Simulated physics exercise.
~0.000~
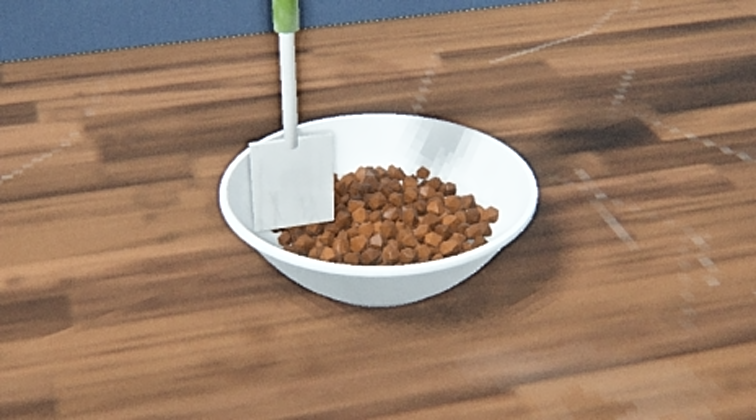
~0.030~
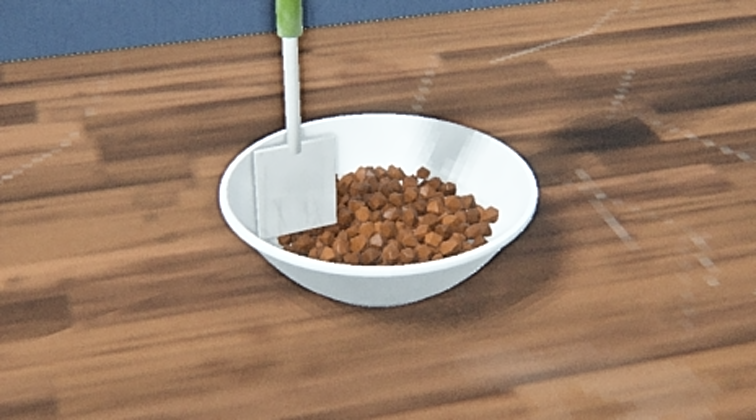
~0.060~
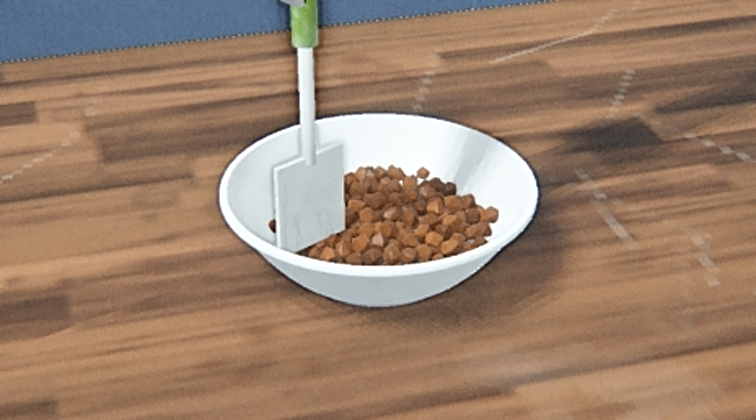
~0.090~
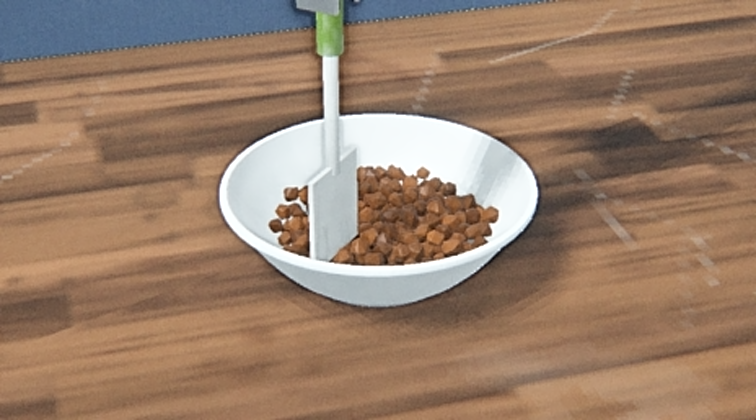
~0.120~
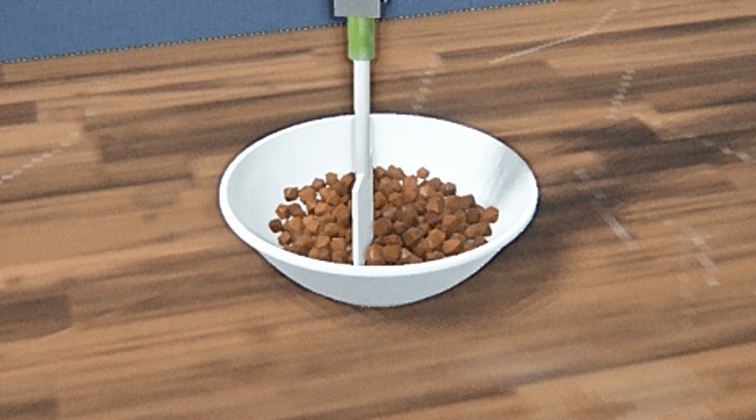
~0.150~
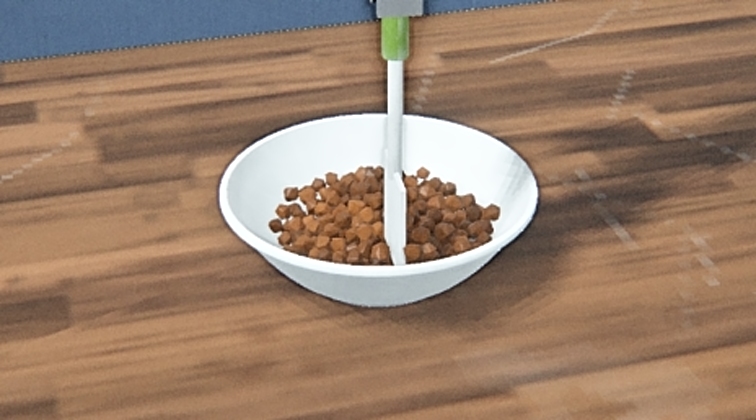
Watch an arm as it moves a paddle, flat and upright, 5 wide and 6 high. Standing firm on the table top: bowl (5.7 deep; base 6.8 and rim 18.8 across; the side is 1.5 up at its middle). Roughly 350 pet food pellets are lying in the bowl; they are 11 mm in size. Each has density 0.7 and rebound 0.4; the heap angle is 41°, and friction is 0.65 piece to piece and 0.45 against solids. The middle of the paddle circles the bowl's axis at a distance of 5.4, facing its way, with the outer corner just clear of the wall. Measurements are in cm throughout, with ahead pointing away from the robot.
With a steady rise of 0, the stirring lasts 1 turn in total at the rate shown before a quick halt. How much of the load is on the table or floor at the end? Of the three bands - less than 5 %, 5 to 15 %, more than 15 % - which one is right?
The right band is 5 to 15 %.
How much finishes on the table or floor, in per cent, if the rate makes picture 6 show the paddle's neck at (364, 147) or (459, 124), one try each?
Near 5 per cent for the first, near 20 per cent for the second.
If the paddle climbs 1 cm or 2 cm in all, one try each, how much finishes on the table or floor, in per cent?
Trial one: Roughly 5 %; trial two: Roughly 0 %.
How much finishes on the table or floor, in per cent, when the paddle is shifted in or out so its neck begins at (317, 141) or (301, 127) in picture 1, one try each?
25 and 15 per cent.
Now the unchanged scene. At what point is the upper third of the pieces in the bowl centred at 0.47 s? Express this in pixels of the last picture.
Centre, approx.: (322, 204).
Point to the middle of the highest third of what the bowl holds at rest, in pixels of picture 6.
(358, 237).
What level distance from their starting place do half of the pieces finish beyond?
About 0 centimetres.
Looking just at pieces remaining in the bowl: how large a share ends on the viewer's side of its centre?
I'd say around 55 per cent.
By 0.31 s, 189° round, highest piece 8 above the table; 344 in the bowl, 1 on the table or floor, 6 in flight or on the tool.
By 0.47 s, 294° round, highest piece 7 above the table; 332 in the bowl, 13 on the table or floor, 6 in flight or on the tool.
By 0.76 s, 0° round, highest piece 5 above the table; 314 in the bowl, 37 on the table or floor.
By 1.46 s, 0° round, highest piece 5 above the table; 314 in the bowl, 37 on the table or floor.
Final count, 314 in the bowl, 37 on the table or floor. That is 11 % on the table or floor.
